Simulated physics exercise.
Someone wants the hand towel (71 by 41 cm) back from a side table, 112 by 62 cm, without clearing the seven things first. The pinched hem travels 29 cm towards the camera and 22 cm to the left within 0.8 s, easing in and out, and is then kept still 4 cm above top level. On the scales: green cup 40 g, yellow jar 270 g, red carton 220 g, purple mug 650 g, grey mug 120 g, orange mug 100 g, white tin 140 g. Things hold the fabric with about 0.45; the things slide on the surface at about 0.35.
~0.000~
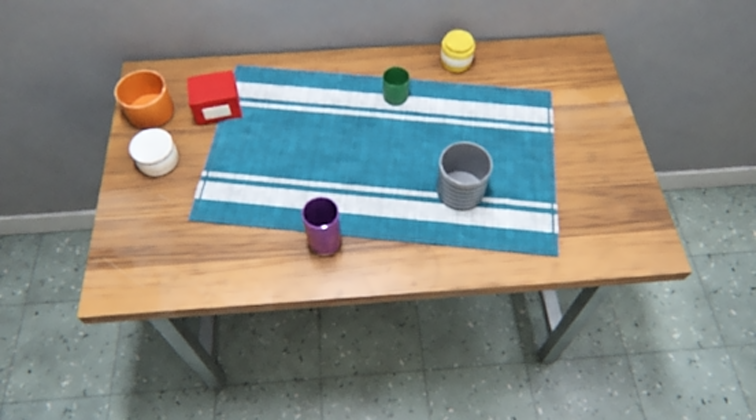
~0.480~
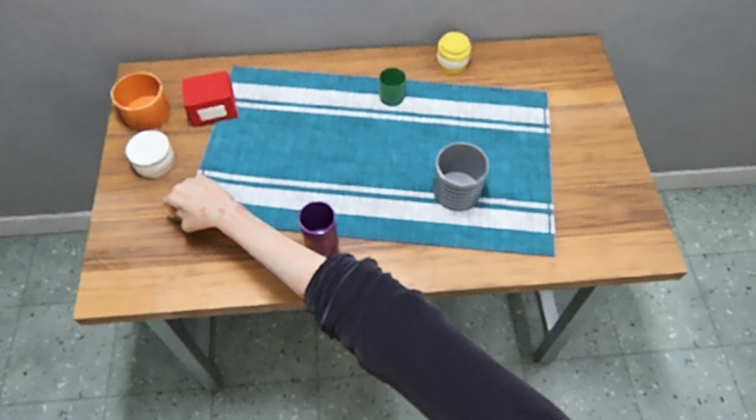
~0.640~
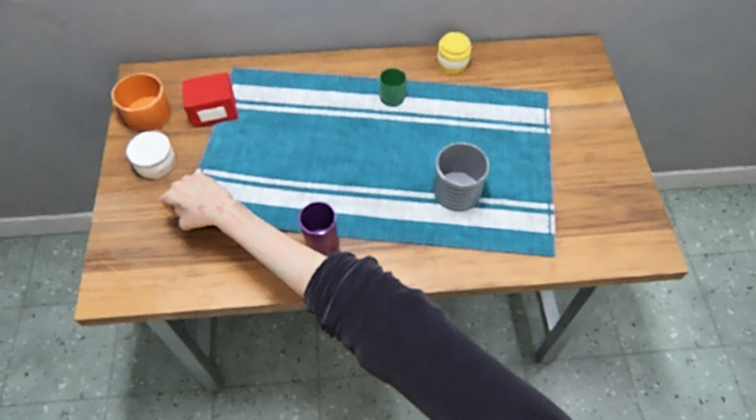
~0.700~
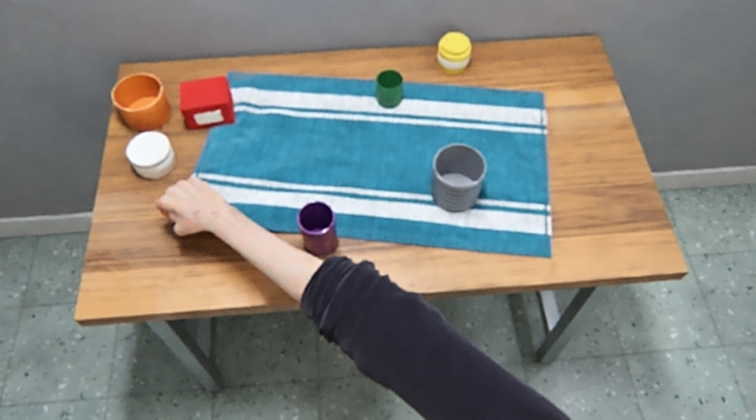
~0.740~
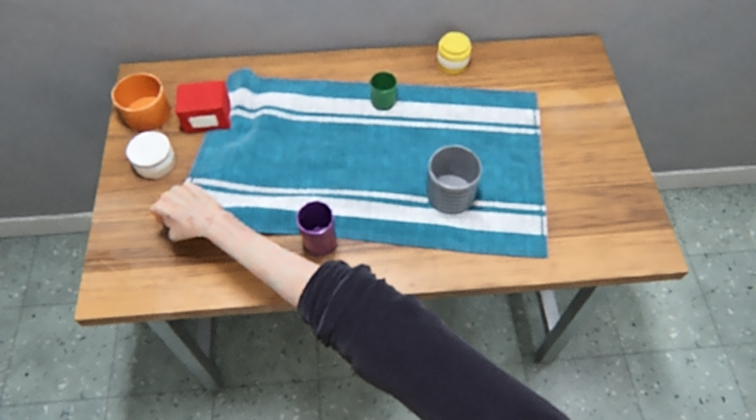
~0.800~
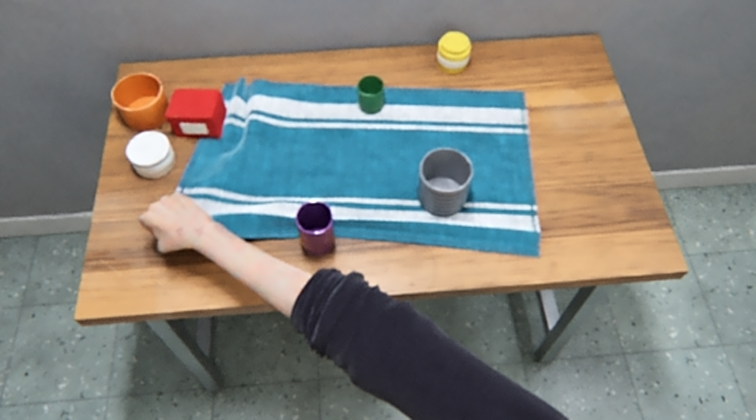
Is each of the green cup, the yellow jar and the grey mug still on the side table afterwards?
The green cup keeps to the top, the yellow jar stays on, the grey mug remains up there.
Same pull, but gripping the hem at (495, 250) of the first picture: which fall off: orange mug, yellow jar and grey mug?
Then: Orange mug stays on, yellow jar stays up, grey mug falls off.
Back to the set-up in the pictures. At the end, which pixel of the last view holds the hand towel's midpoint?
Around (209, 225).
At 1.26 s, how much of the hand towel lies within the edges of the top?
About 95 per cent.
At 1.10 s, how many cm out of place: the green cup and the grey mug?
Green cup 30 cm, grey mug 20 cm.
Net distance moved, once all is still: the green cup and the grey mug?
About: Green cup 40 cm, grey mug 30 cm.
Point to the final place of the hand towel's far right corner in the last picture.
At about (358, 110).
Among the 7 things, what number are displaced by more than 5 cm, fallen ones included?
5 of them.
After 1.0 s, 100 % of the hand towel is still over the top; green cup 16 cm off its start, grey mug 11 cm off its start, red carton 10 cm off its start.
After 1.1 s, 100 % of the hand towel is still over the top; green cup 28 cm off its start, grey mug 19 cm off its start, red carton 13 cm off its start.
After 1.3 s, 95 % of the hand towel is still over the top; green cup 38 cm off its start at (218, 139), grey mug 28 cm off its start at (317, 193), red carton 16 cm off its start at (157, 143).
After 1.4 s, 90 % of the hand towel is still over the top; green cup 42 cm off its start, grey mug 31 cm off its start, purple mug on its side, 21 cm off its start.
After 3.0 s, 90 % of the hand towel is still over the top; green cup 42 cm off its start at (203, 151), grey mug 31 cm off its start at (297, 201), yellow jar 0 cm off its start at (455, 42), purple mug over the edge.
